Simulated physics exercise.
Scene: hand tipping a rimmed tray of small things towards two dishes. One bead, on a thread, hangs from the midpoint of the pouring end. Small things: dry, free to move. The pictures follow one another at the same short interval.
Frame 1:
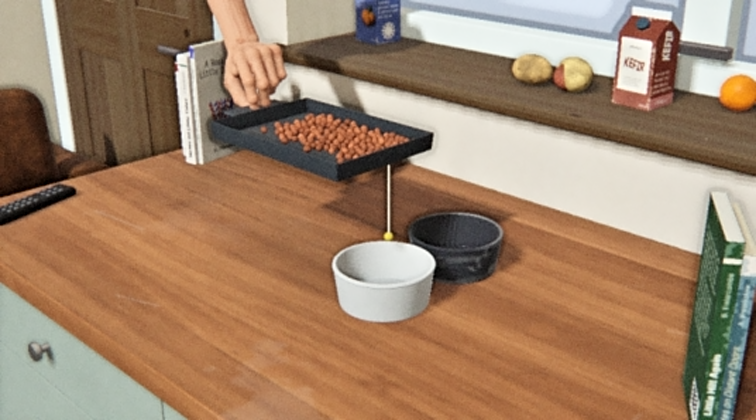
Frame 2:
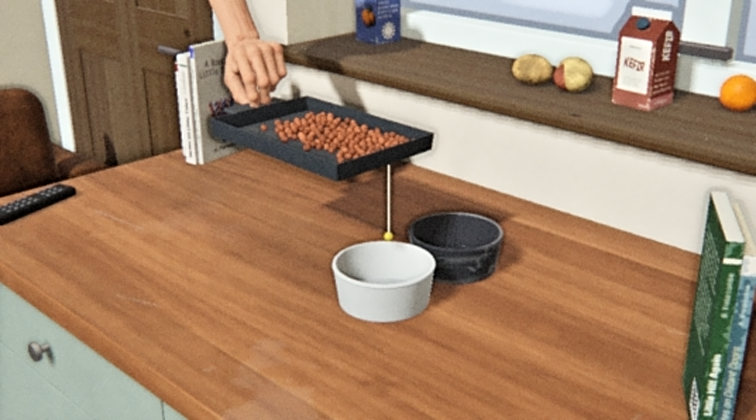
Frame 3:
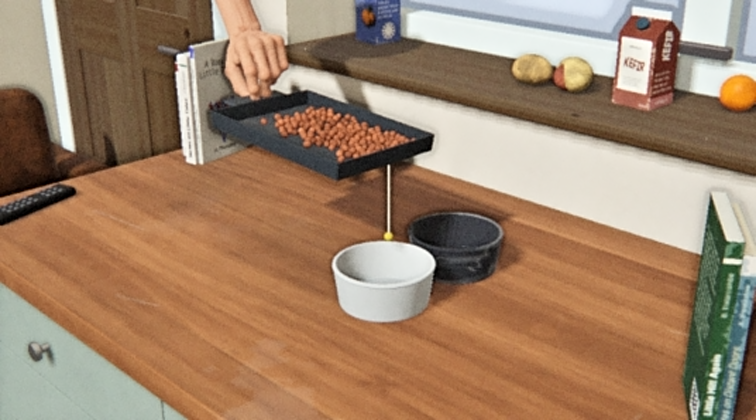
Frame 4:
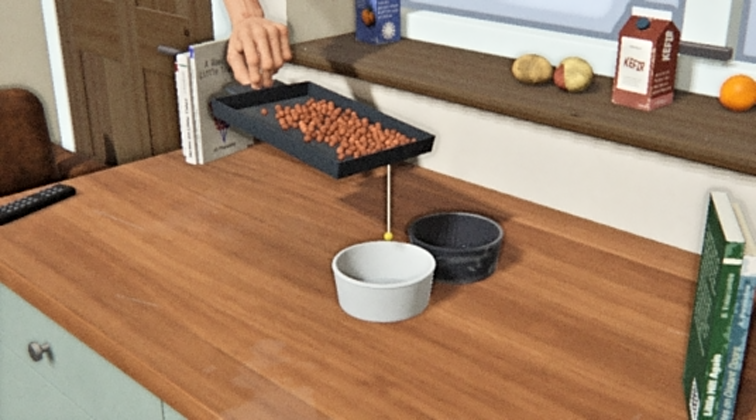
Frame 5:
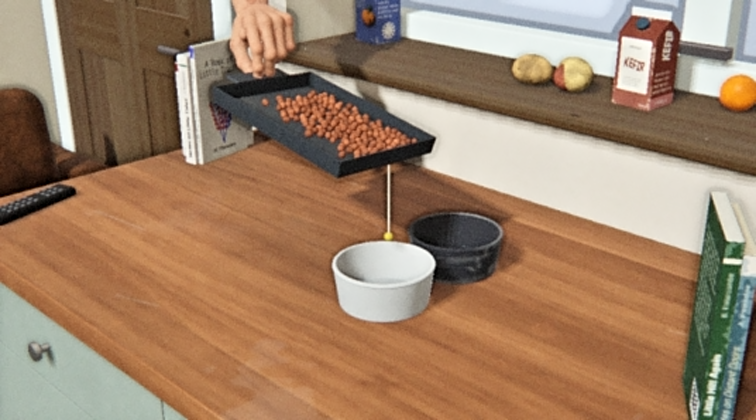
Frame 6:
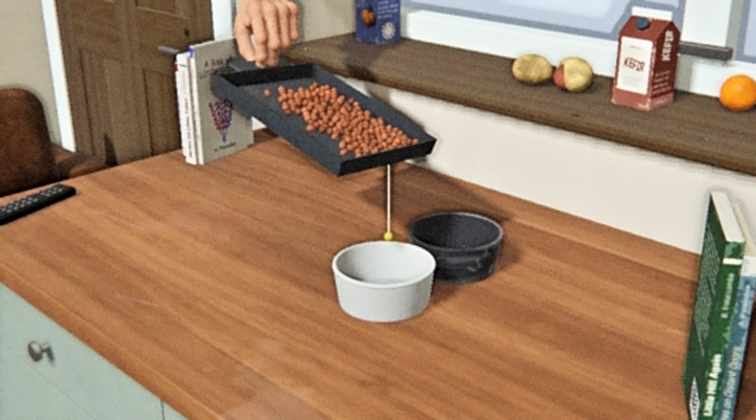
A hand slowly tilted a dark tray of small reddish-brown pellets, raising its back end above a wooden counter, while a yellow bead hung from the front edge near a white dish and a black one.
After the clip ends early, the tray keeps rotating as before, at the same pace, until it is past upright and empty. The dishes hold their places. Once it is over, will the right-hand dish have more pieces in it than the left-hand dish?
Yes.
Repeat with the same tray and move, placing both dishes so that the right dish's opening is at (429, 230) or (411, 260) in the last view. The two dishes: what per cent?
The first gives 60 %, the second 50 %.
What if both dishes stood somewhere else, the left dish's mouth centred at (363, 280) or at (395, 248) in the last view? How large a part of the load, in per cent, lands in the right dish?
It would be roughly 90 per cent, followed by roughly 10 per cent.
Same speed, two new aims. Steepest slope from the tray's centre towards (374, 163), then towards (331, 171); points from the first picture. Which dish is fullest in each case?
The leftmost dish; the leftmost dish.
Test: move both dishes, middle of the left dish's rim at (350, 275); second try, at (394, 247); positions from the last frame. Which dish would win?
First try: The rightmost dish; second try: The leftmost dish.
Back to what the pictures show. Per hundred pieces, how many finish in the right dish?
Near 60 %.
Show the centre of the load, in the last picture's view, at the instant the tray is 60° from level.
The load is centred around (389, 116).
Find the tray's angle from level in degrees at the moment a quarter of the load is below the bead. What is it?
That would be about 105 degrees from level.
Just after the last frame, tray tipped steeply; every one on the tray.
A moment on, tray tipped right over; the larger part on the tray; just a few in the left dish; just a few in the right dish; just a few outside both; roughly a quarter in the air.
Further on, tray tipped past a quarter turn; roughly a quarter in the left dish; roughly half in the right dish; roughly a quarter outside both.
When it is over, tray tipped past a quarter turn; roughly a quarter in the left dish; roughly half in the right dish; roughly a quarter outside both.
